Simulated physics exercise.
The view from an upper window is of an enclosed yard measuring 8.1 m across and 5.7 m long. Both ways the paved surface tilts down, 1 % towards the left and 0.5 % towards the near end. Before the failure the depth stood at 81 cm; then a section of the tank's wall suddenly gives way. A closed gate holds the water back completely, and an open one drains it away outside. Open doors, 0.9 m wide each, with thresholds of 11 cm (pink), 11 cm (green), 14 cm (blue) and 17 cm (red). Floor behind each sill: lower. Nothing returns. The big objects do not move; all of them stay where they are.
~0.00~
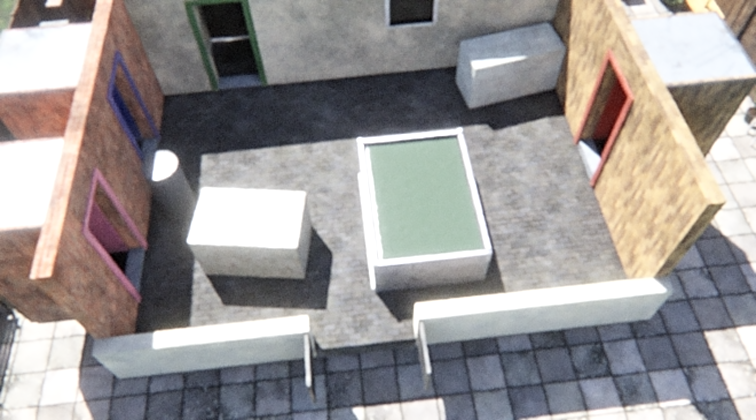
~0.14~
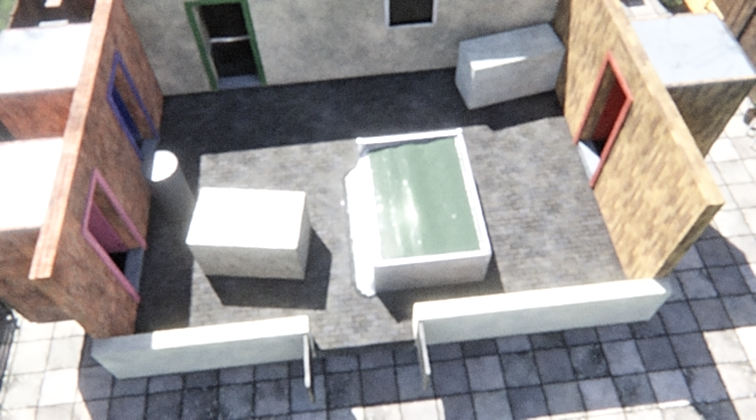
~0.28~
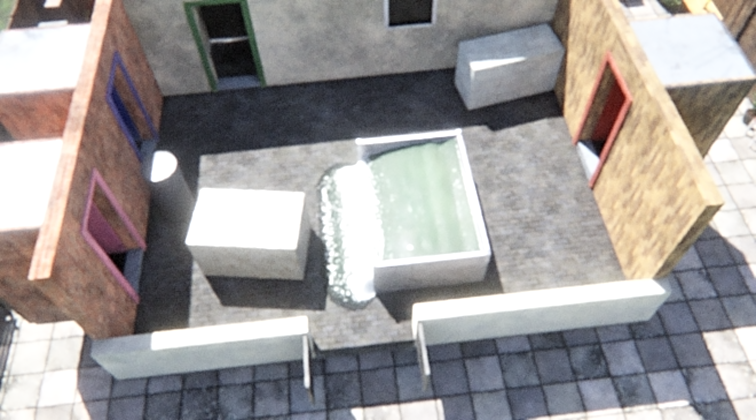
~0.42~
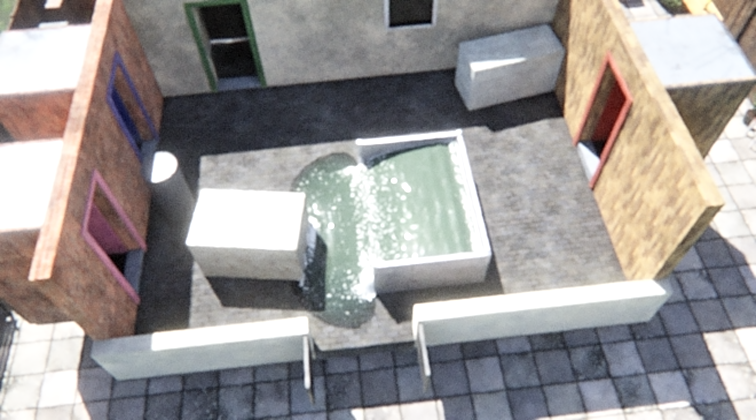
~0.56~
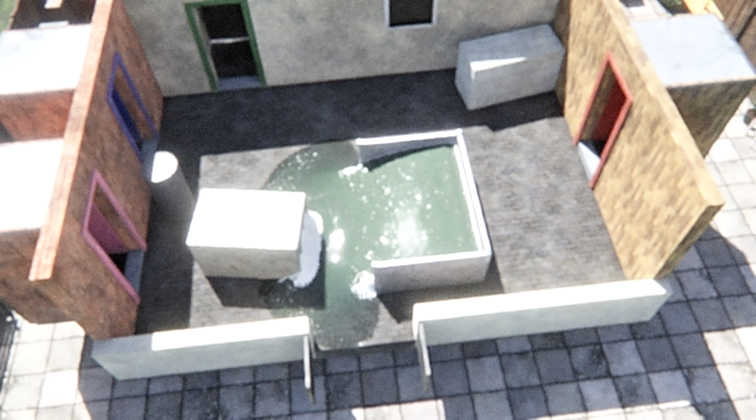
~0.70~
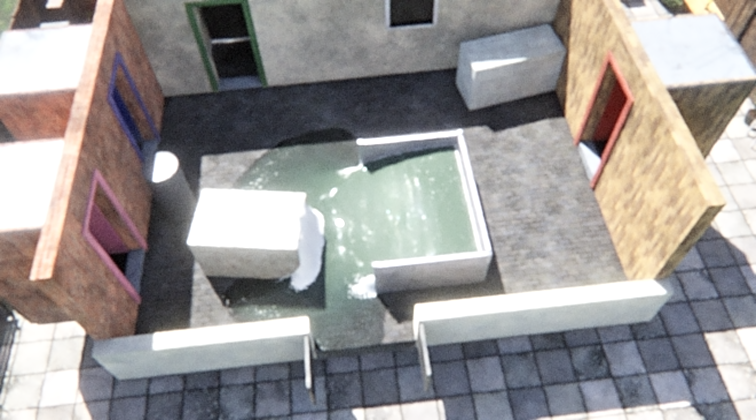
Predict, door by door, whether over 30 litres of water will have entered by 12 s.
Pink door: Tops the amount; green door: Tops the amount; blue door: Tops the amount; red door: Falls short.
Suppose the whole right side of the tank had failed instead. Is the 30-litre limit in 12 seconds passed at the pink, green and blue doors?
Pink door doesn't reach it, green door doesn't reach it, blue door doesn't reach it.
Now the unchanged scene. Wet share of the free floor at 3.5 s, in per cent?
Close to 55 in a hundred.
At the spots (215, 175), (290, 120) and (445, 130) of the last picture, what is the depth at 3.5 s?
Taking the spots in order: 6 cm, 3 cm, 0 cm.
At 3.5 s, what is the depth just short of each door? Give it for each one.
Depths in centimetres - pink: 16, green: 21, blue: 22, red: 0.
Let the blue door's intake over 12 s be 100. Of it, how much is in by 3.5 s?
Roughly 80%.
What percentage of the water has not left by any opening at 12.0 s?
70 %.
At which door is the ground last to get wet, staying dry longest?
Result: Red door.
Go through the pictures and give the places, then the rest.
In the first picture, the tank at (420, 196) is whole and still, 81 cm deep.
In the second picture, the front is at (358, 171), 1.3 m from the gap at (369, 217); 0.6 m2 of floor is under water; 81 cm left at the back of the tank.
In the third picture, the front is at (338, 168), 1.5 m from the gap at (369, 220); 2.1 m2 of floor is under water; 77 cm left at the back of the tank.
In the fourth picture, water pours out at (369, 222) and has run 1.8 m, to (322, 161); typically 15 cm deep outside, 70 cm at the tank's back.
In the fifth picture, water pours out at (370, 222) and has run 2.2 m, to a hidden place; typically 11 cm deep outside, 68 cm at the tank's back.
In the sixth picture, water pours out at (370, 223) and has run 2.7 m, to a hidden place; typically 8 cm deep outside, 63 cm at the tank's back.
After 1.4 s water covers 35 % of the floor and is deepest (52 cm) near (133, 357); pink door not reached, green door not reached, blue door 14 cm at the sill, 0 L in, red door not reached.
After 2.2 s water covers 45 % of the floor and is deepest (56 cm) near (165, 100); pink door 21 cm at the sill, 5 L in, green door 7 cm at the sill, 0 L in, blue door 31 cm at the sill, 69 L in, red door not reached.
After 3.5 s water covers 55 % of the floor and is deepest (30 cm) near (170, 221); pink door 16 cm at the sill, 38 L in, green door 21 cm at the sill, 35 L in, blue door 22 cm at the sill, 137 L in, red door not reached.
After 7.0 s water covers 70 % of the floor and is deepest (14 cm) near (140, 295); pink door 14 cm at the sill, 70 L in, green door 11 cm at the sill, 61 L in, blue door 14 cm at the sill, 174 L in, red door not reached.
After 12.0 s water covers 95 % of the floor and is deepest (12 cm) near (133, 357); pink door 10 cm at the sill, 77 L in, green door 6 cm at the sill, 61 L in, blue door 8 cm at the sill, 174 L in, red door 3 cm at the sill, 0 L in.
